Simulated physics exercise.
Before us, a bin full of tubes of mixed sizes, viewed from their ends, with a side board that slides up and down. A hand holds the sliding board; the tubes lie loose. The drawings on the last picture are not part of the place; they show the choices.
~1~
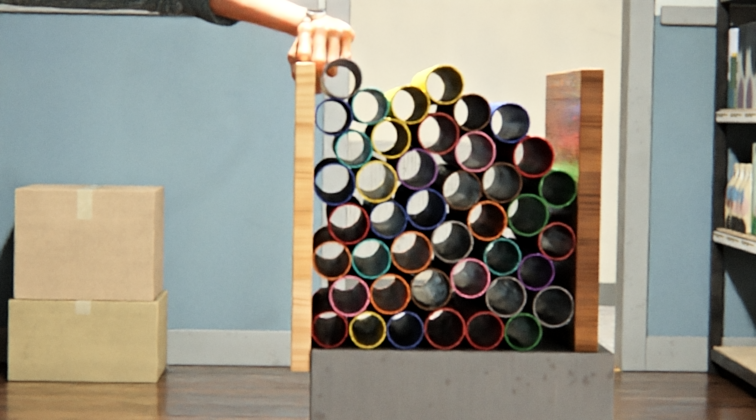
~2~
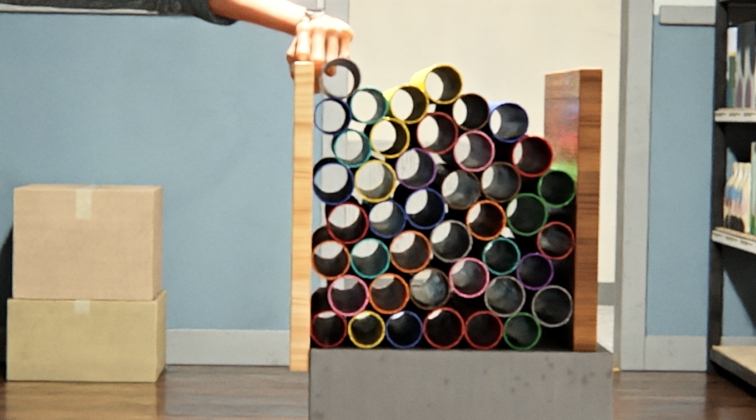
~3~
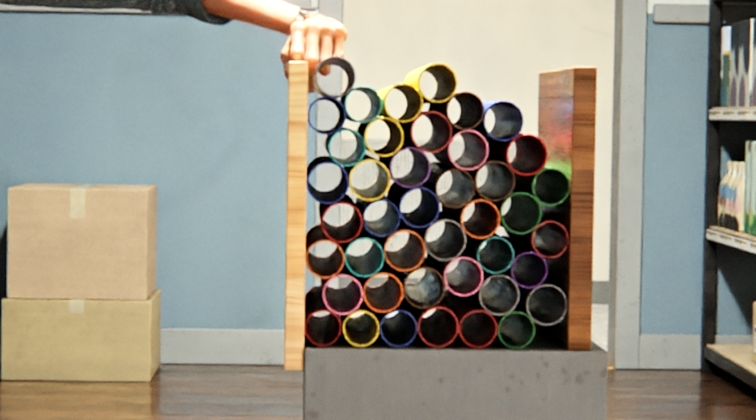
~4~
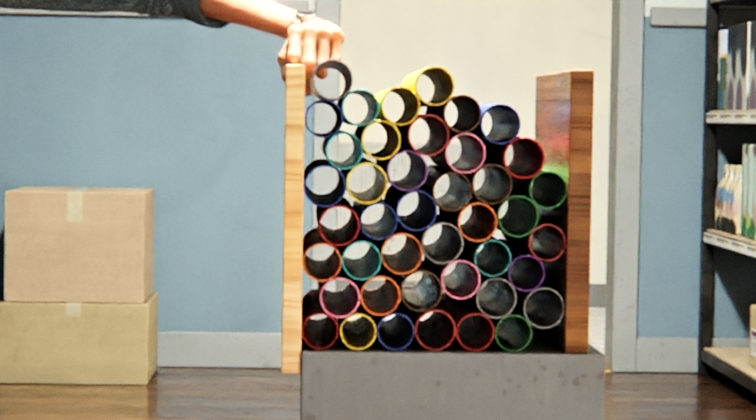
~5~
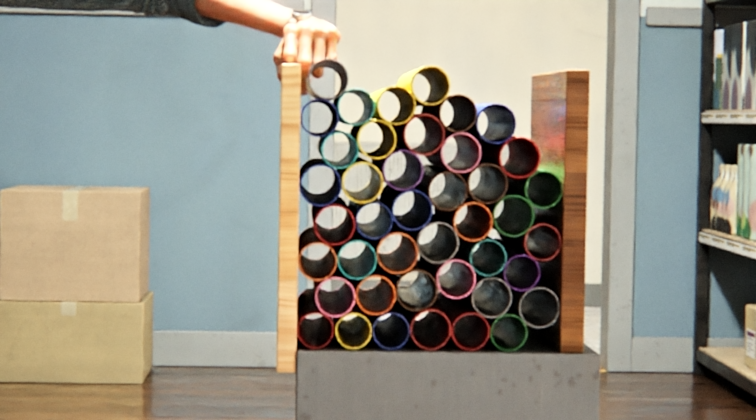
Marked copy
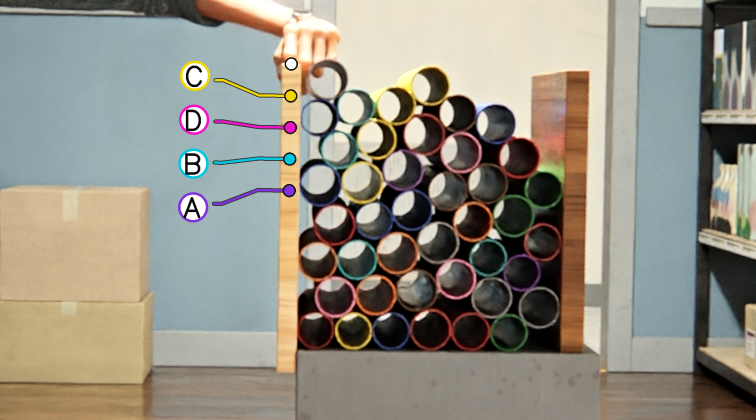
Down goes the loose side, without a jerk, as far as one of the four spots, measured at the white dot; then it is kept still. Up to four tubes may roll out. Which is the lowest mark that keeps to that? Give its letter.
Down to A.
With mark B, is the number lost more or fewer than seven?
Fewer than seven.
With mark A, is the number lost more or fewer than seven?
At A, fewer than seven.
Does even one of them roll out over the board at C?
No.
On the marked copy, A at (289, 191); B at (290, 159); C at (291, 96); D at (290, 127); the white dot at (291, 64).
Following A. Soon after the start, top of the board (300, 139).
Later, top of the board (299, 191).
In the end, top of the board (299, 191), four out over the board.
As for the rest, B none out over the board; C none out over the board; D none out over the board.
